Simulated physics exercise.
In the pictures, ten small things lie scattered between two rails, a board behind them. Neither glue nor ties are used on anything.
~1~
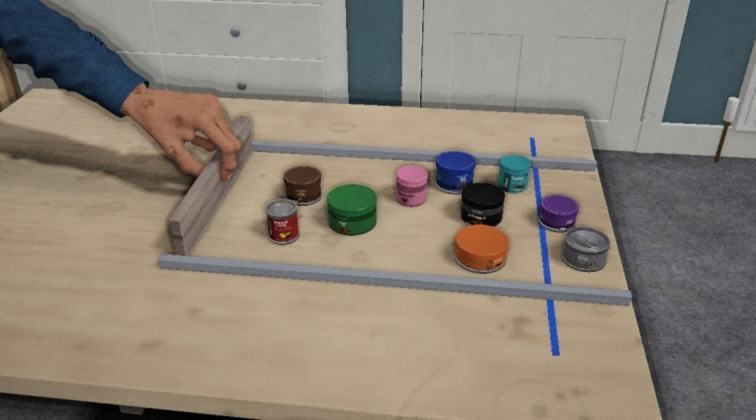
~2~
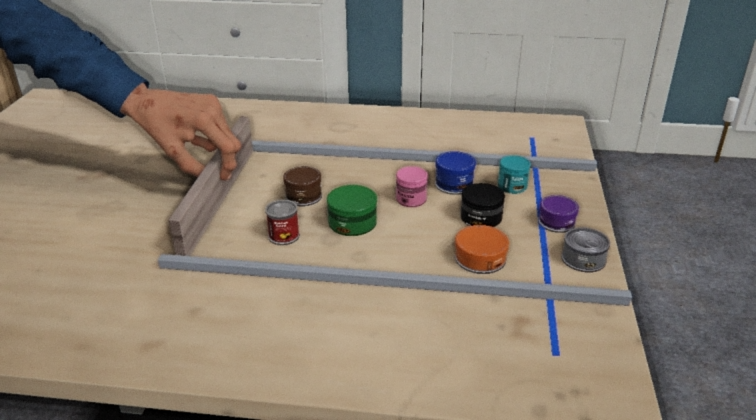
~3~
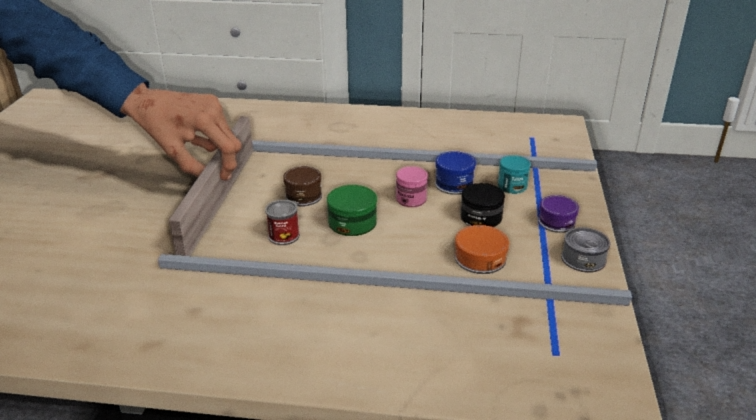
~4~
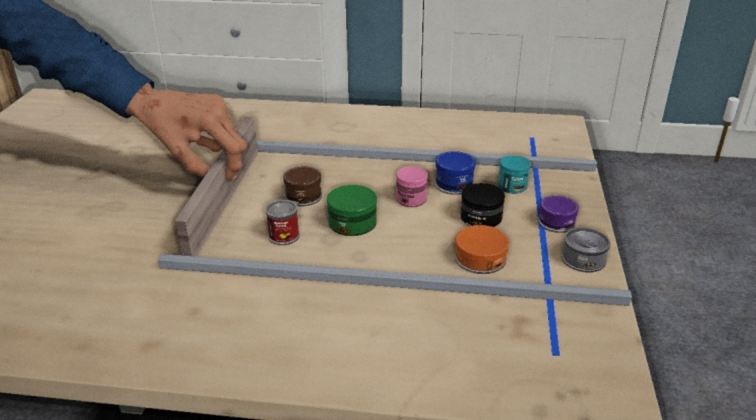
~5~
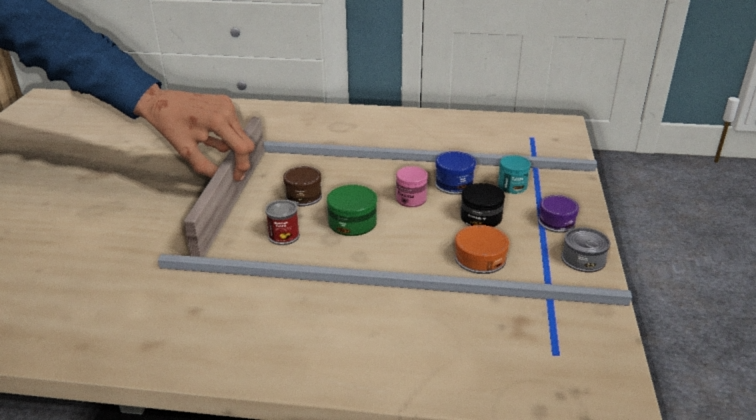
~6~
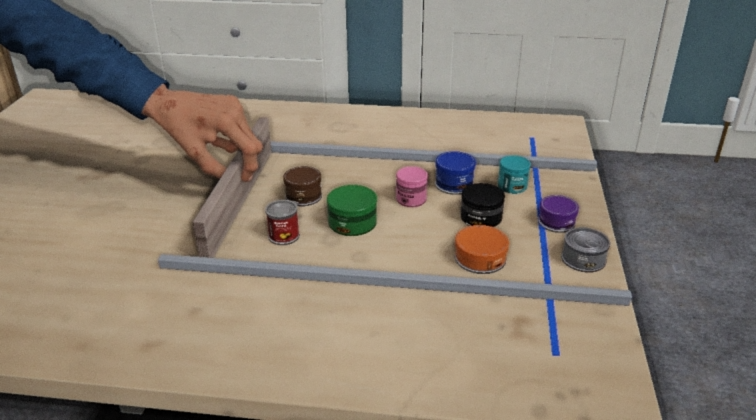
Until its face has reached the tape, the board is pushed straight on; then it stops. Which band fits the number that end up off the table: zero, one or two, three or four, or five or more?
The band is one or two.
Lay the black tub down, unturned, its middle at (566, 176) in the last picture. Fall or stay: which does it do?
The black tub would be down.
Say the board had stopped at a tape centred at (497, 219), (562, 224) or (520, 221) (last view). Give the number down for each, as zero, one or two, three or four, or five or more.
Taking the three places in turn, it would be not one; either three or four; one to two.
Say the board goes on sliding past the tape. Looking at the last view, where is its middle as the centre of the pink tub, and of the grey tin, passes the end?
Around (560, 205) first and around (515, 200) second.
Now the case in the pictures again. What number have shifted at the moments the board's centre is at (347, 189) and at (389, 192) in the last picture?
The count is 3 at the first point and 4 at the second.
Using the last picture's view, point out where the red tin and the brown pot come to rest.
Taking them in turn, first comes (564, 250), then (560, 200).
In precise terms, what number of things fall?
The count is 2.
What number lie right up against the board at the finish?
It is in contact with 4.
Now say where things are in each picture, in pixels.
The first frame shows grey tin (586, 249); purple tin (558, 214); turquoise tub (514, 174); board (217, 181); tape (541, 222).
The second frame shows purple tin (558, 214); orange tin (481, 249).
The third frame shows turquoise tub (514, 174); board (217, 181).
The fourth frame shows grey tin (585, 250); green tub (352, 210).
The fifth frame shows purple tin (558, 214); blue tin (455, 173).
The sixth frame shows grey tin (585, 250); purple tin (558, 214); turquoise tub (514, 174); board (237, 182); tape (541, 222).
Early on, none off yet; grey tin at rest near (585, 250); purple tin at rest near (558, 214); turquoise tub at rest near (514, 174).
Finally, the number that fall off is one or two; lost, purple tin and grey tin.
